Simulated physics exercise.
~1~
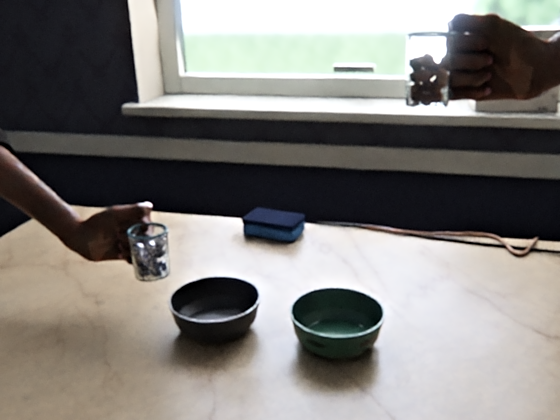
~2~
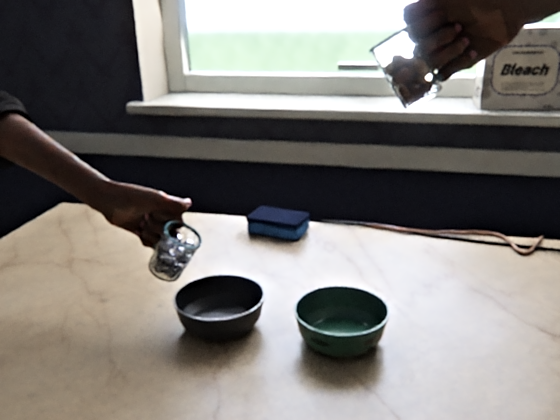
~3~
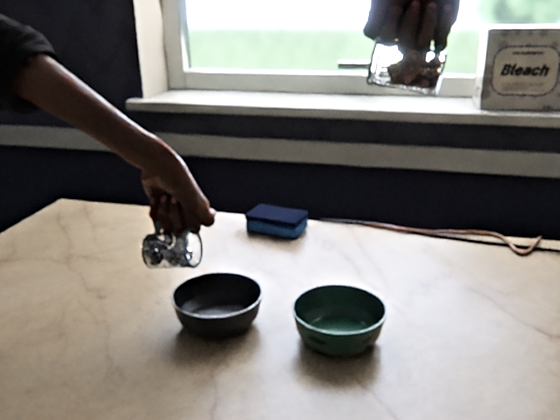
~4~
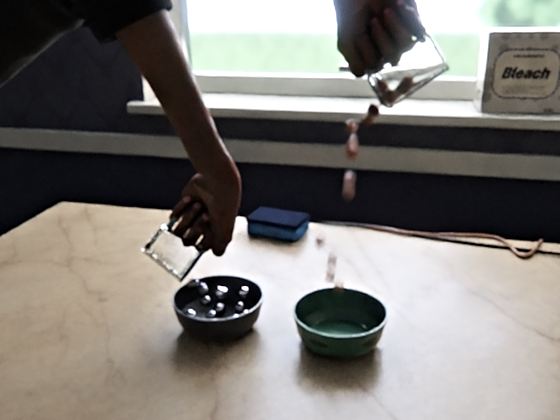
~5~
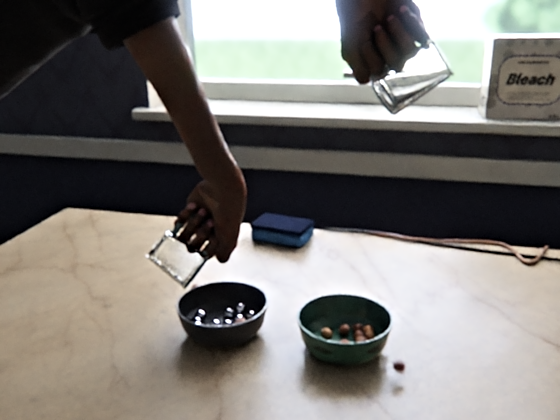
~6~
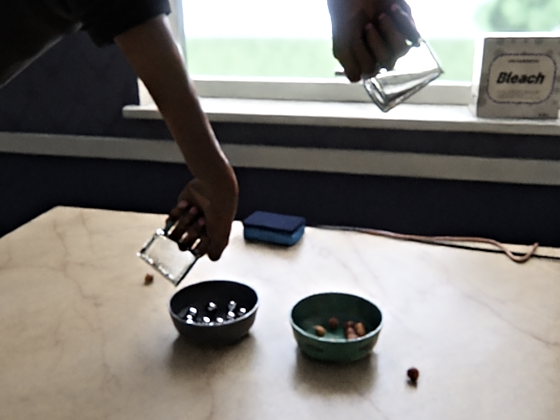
Marble-topped table by a window, two hands tipping clear cups, white pieces filling a dark dish, brown ones partly missing the green.
